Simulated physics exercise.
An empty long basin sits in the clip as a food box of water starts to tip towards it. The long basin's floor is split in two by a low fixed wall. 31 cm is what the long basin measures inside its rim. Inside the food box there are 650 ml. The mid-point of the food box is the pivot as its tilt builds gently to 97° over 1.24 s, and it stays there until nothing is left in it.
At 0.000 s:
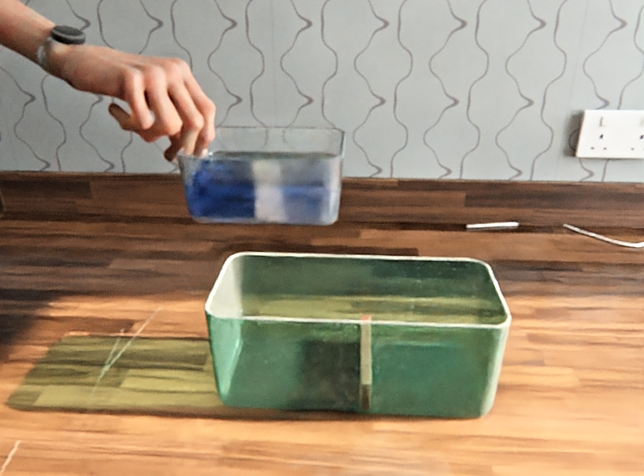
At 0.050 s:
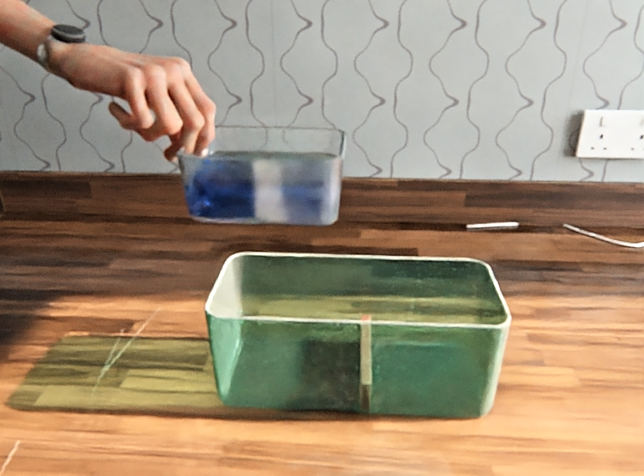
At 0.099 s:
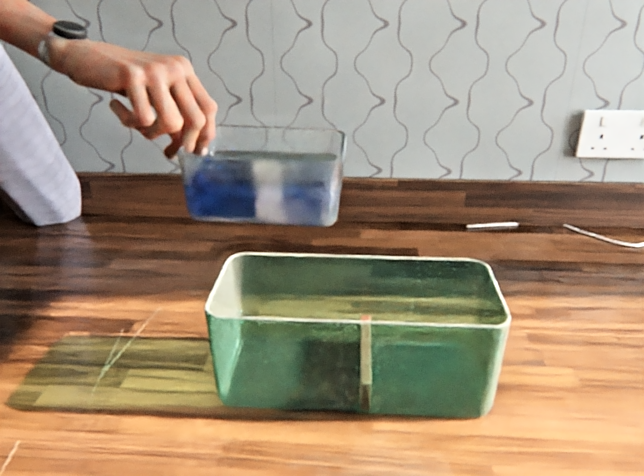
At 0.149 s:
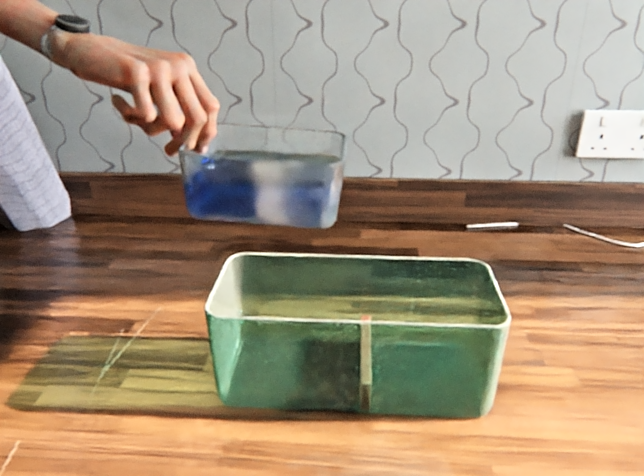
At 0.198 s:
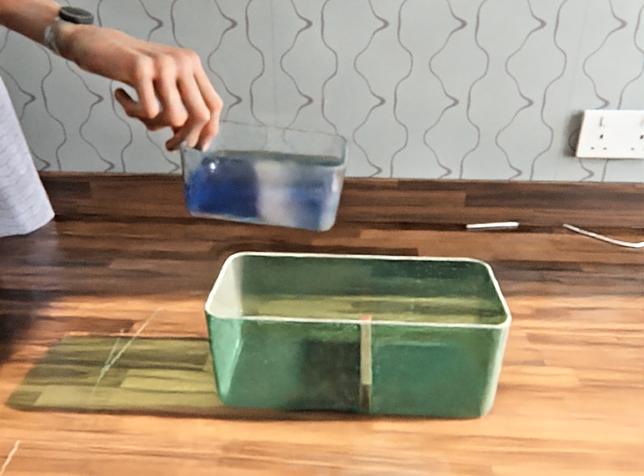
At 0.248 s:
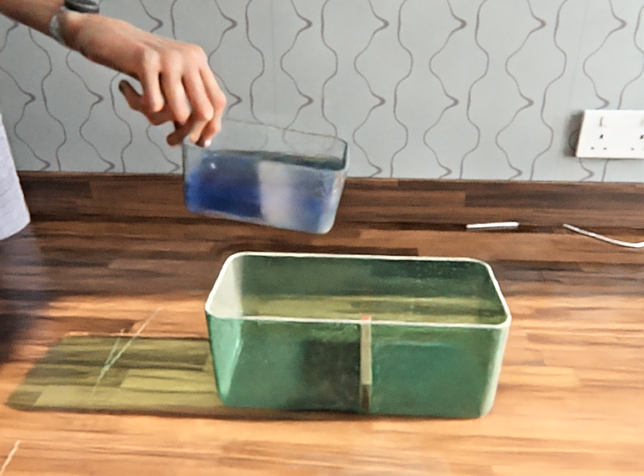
A clear food box of blue water, held by a hand above an empty green basin on a wooden worktop, stayed level at first, then slowly tilted slightly, its right side dipping.
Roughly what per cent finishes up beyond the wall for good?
Roughly 66 per cent.
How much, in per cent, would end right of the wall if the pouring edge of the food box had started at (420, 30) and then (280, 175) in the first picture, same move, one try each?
Respectively 70 and 5 %.
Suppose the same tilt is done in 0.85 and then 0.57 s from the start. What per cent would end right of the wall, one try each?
Roughly 65 per cent the first time and 55 per cent the second.
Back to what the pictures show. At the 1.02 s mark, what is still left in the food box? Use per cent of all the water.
14 %.
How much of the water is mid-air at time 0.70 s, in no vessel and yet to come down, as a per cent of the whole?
Roughly 32 percent.
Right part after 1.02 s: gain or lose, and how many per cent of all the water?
It ends up higher by roughly 1.
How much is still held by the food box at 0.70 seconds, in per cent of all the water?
Some 58 per cent.
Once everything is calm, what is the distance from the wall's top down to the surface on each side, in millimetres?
Left about 28 mm, while the right is about 14 mm.
Then, 0.70 s in, the tilt is 58° and 58 per cent is still to pour, 1 is left of the wall and 9 right of it.
Then, 1.02 s in, the tilt is 90° and 14 per cent is still to pour, 13 is left of the wall and 65 right of it.
Then, 1.37 s in, the tilt is 97° and 2 per cent is still to pour, 30 is left of the wall and 66 right of it.
Then, 1.74 s in, the tilt is 97° and 0 per cent is still to pour, 33 is left of the wall and 66 right of it.
Finally, 33 per cent lies left of the wall, 66 right of it and 1 outside.
